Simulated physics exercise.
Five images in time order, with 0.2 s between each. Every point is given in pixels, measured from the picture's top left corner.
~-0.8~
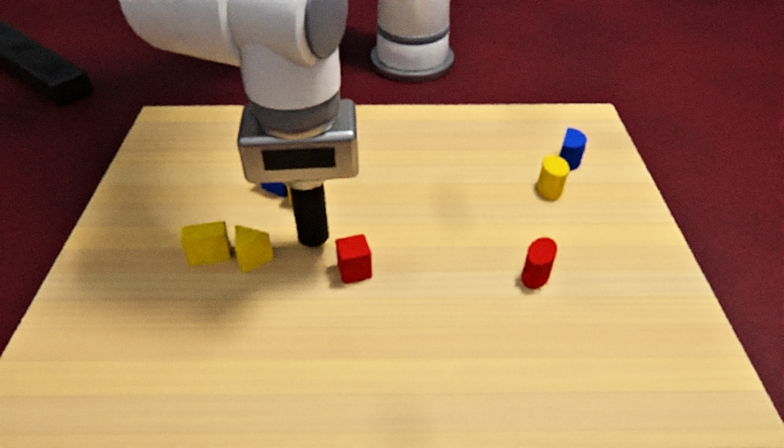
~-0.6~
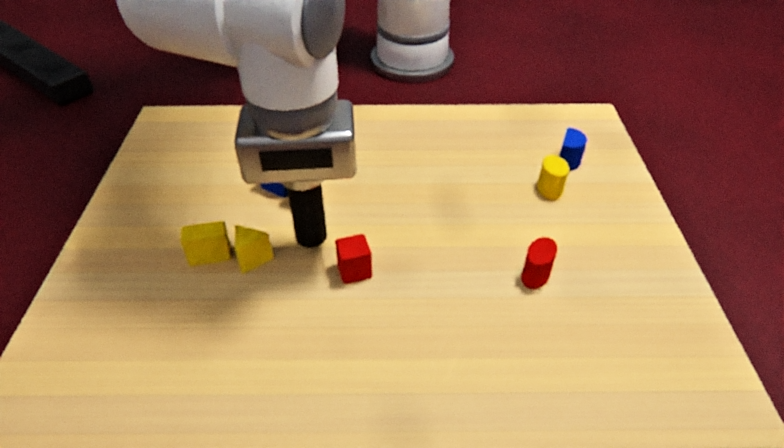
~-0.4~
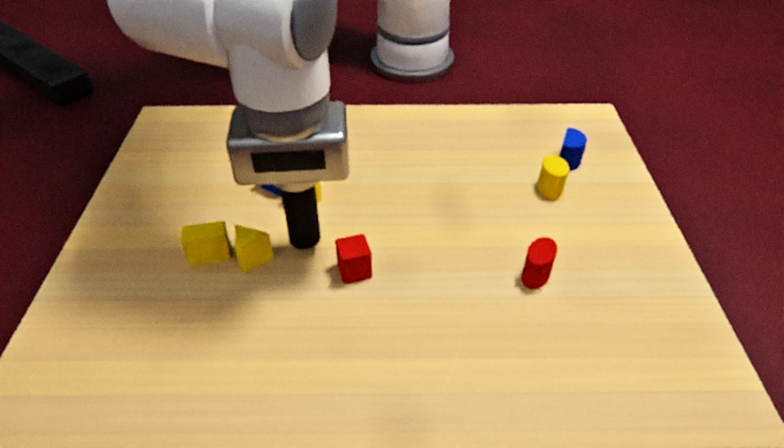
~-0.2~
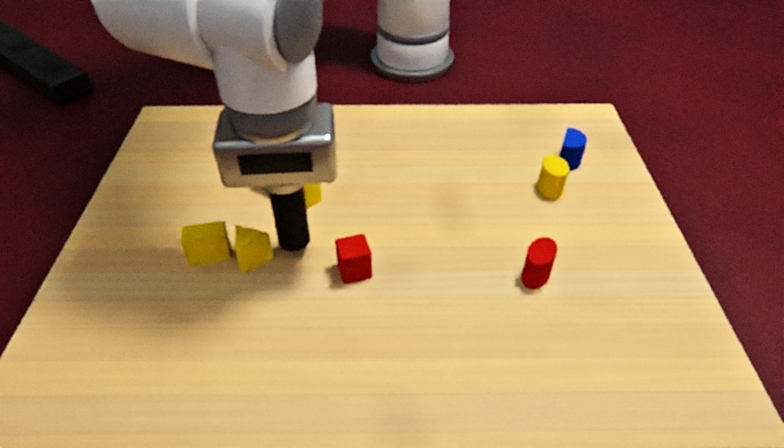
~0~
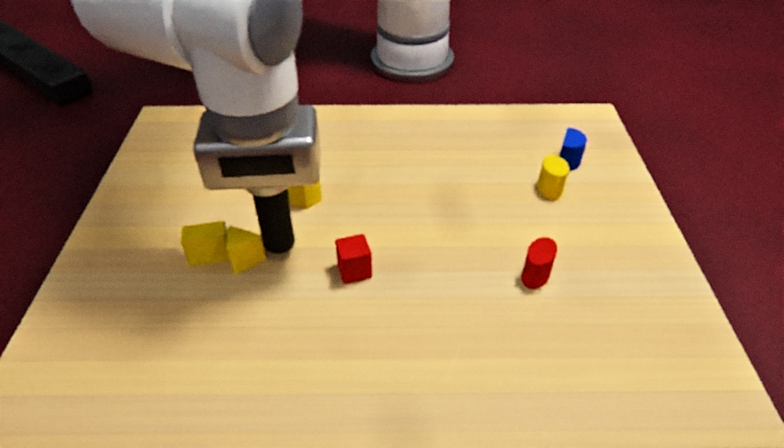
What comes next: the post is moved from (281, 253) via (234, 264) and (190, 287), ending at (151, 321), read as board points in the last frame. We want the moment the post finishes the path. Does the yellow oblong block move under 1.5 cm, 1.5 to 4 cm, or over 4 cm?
If I had to pick, the yellow oblong block travels from 1.5 to 4 cm here.
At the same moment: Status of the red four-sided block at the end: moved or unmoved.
Same place.
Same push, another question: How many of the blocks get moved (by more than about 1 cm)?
Two blocks, no more.
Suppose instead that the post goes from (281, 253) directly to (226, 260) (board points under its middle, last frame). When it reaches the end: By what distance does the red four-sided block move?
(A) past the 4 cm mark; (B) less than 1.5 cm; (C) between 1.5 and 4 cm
My pick is B.
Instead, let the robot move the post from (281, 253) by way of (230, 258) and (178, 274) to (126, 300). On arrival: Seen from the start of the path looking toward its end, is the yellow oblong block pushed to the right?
It seems so.
The first path, step by step. One third of the way, post (231, 253); yellow oblong block (183, 230), turned 40° clockwise; yellow triangle (199, 250), turned 35° clockwise.
Two thirds of the way, post (186, 277); yellow oblong block (175, 230), turned 60° clockwise; yellow triangle (149, 270), turned 60° clockwise.
At the end, post (146, 311); yellow oblong block (175, 230), turned 60° clockwise; yellow triangle (123, 280), turned 95° clockwise; red four-sided block in place.
